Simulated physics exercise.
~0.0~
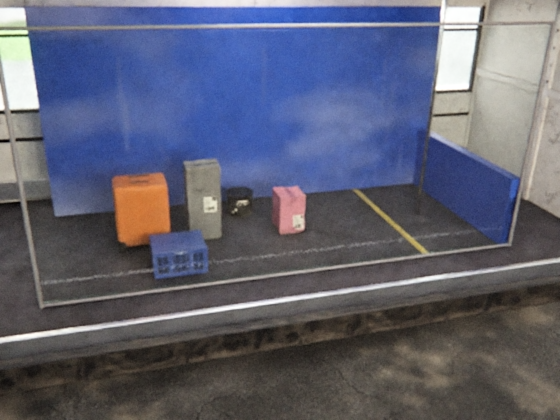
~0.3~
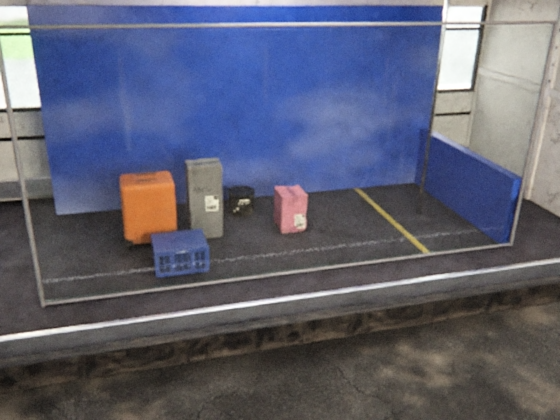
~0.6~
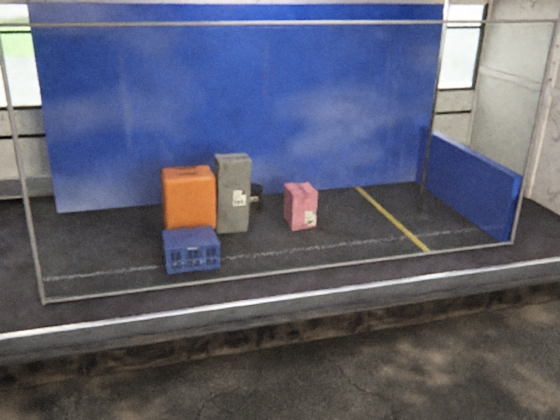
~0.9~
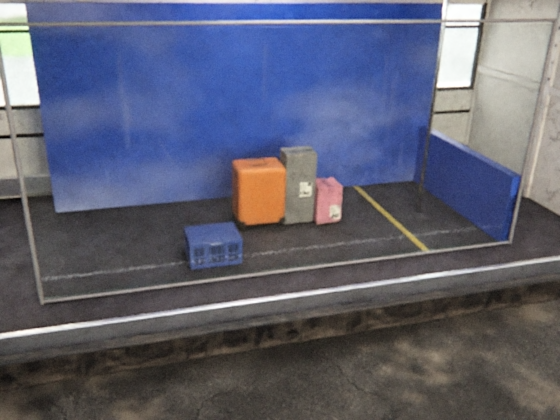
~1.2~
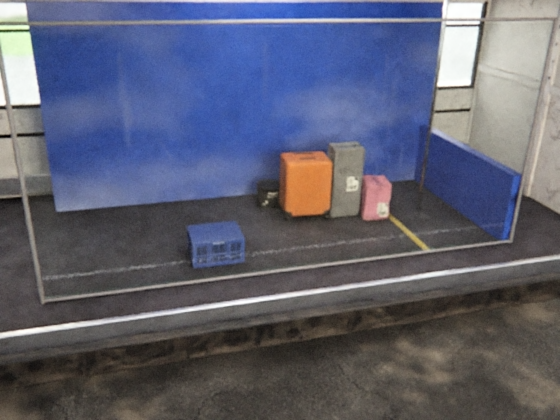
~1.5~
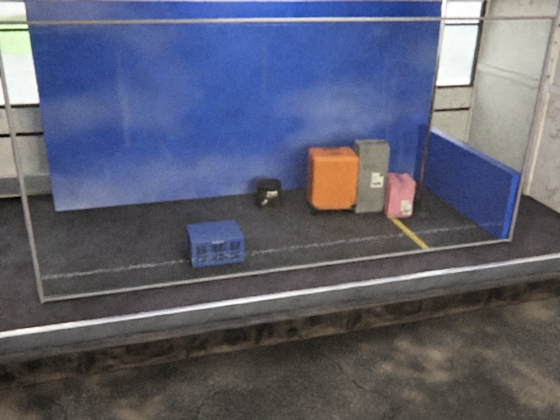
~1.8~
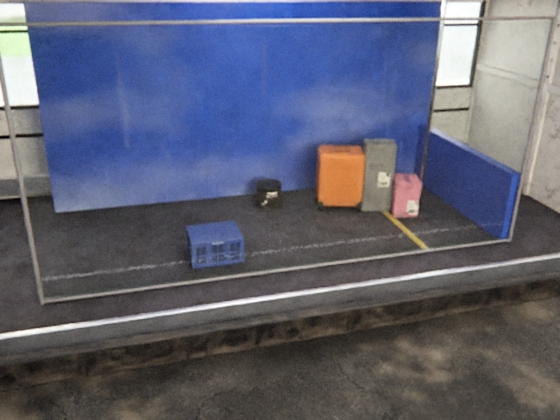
In this clip, an orange case, a grey tall box and a pink pack slide right across a dark floor, while a blue crate and a black bucket shift only slightly; all stay upright, and only the pink pack ends past the yellow line.
